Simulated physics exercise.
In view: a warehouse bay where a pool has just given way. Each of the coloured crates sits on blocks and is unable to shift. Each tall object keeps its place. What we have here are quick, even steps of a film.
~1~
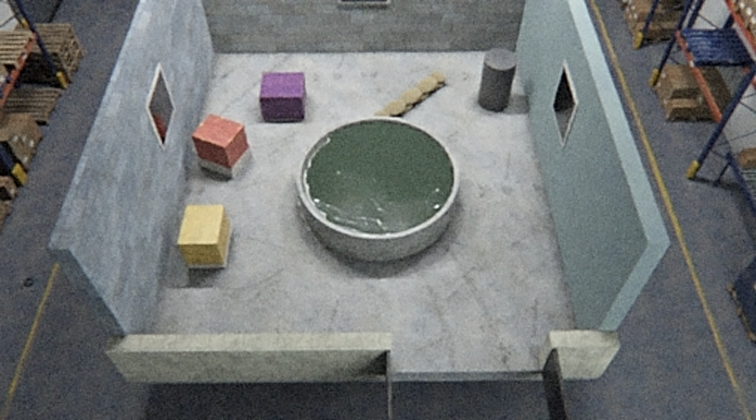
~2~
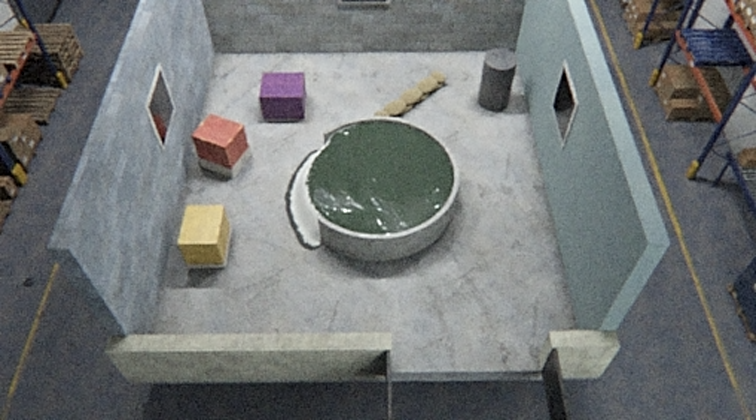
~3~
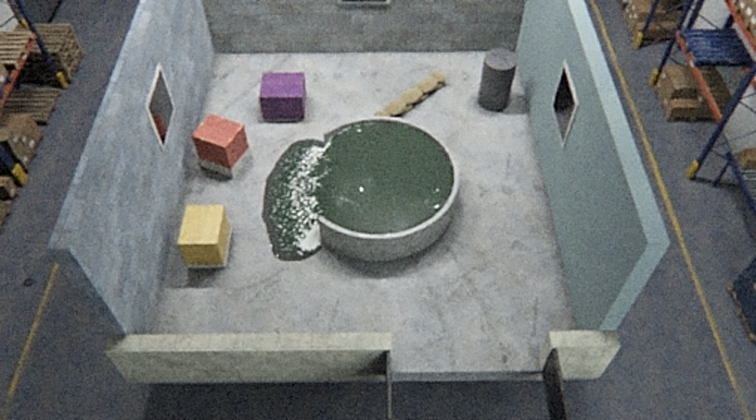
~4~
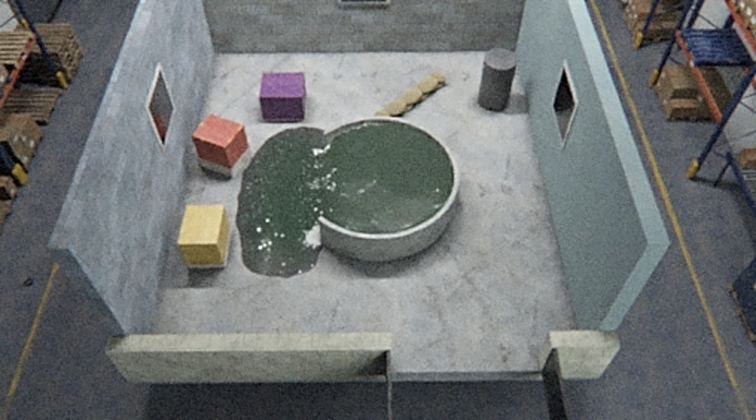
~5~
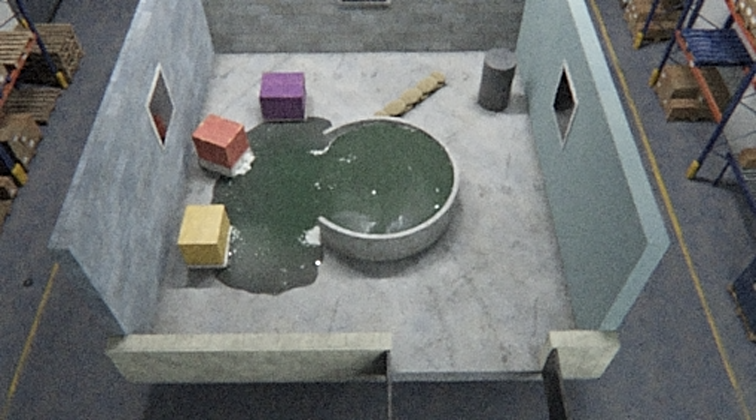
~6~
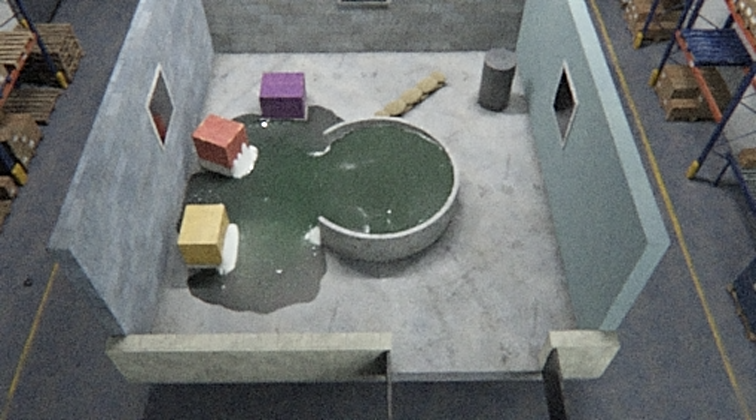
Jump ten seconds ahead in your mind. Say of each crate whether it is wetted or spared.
The yellow crate is wetted, the purple crate is wetted, the red crate is wetted.
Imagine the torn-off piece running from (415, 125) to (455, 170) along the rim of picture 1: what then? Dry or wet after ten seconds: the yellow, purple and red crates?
Well, yellow stays clear and purple is doused, but red stays clear.
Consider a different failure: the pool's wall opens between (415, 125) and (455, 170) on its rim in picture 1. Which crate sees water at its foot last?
That would be the one in yellow.
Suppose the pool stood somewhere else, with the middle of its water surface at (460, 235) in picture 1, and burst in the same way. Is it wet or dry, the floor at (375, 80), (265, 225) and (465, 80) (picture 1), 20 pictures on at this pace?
The first spot is not reached, the second inundated, and the third not reached.
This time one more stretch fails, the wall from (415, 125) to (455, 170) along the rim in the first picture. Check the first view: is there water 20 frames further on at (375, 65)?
The place in question is sitting in a puddle.
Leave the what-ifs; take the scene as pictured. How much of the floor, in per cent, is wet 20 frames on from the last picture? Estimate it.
By my count, 45 percent.
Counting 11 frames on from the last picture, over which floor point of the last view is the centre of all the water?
At about (296, 200).
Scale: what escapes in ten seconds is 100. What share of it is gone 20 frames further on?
Share gone by then: About 0 %.
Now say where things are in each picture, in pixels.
The first picture shows the pool at (378, 176) is whole and still.
In the second picture, water pours out at (303, 189) and has run to (317, 246).
In the third picture, water pours out at (304, 191) and has run to (303, 143).
In the fourth picture, the front is at (285, 134), out from the gap at (304, 192).
In the fifth picture, water pours out at (304, 193) and has run to (233, 282).
In the sixth picture, the front is at (200, 292), out from the gap at (304, 193).
A moment on, water covers 25 % of the floor; the yellow crate water round its plinth, the purple crate water round its plinth, the red crate water round its plinth.
Next, water covers 30 % of the floor; the yellow crate water round its plinth, the purple crate water round its plinth, the red crate water round its plinth.
Then, water covers 45 % of the floor; the yellow crate water round its plinth, the purple crate water round its plinth, the red crate water round its plinth.
Later, water covers 80 % of the floor; the yellow crate water round its plinth, the purple crate water round its plinth, the red crate water round its plinth.
In the end, water covers 100 % of the floor; the yellow crate was topped, the purple crate was topped, the red crate was topped.
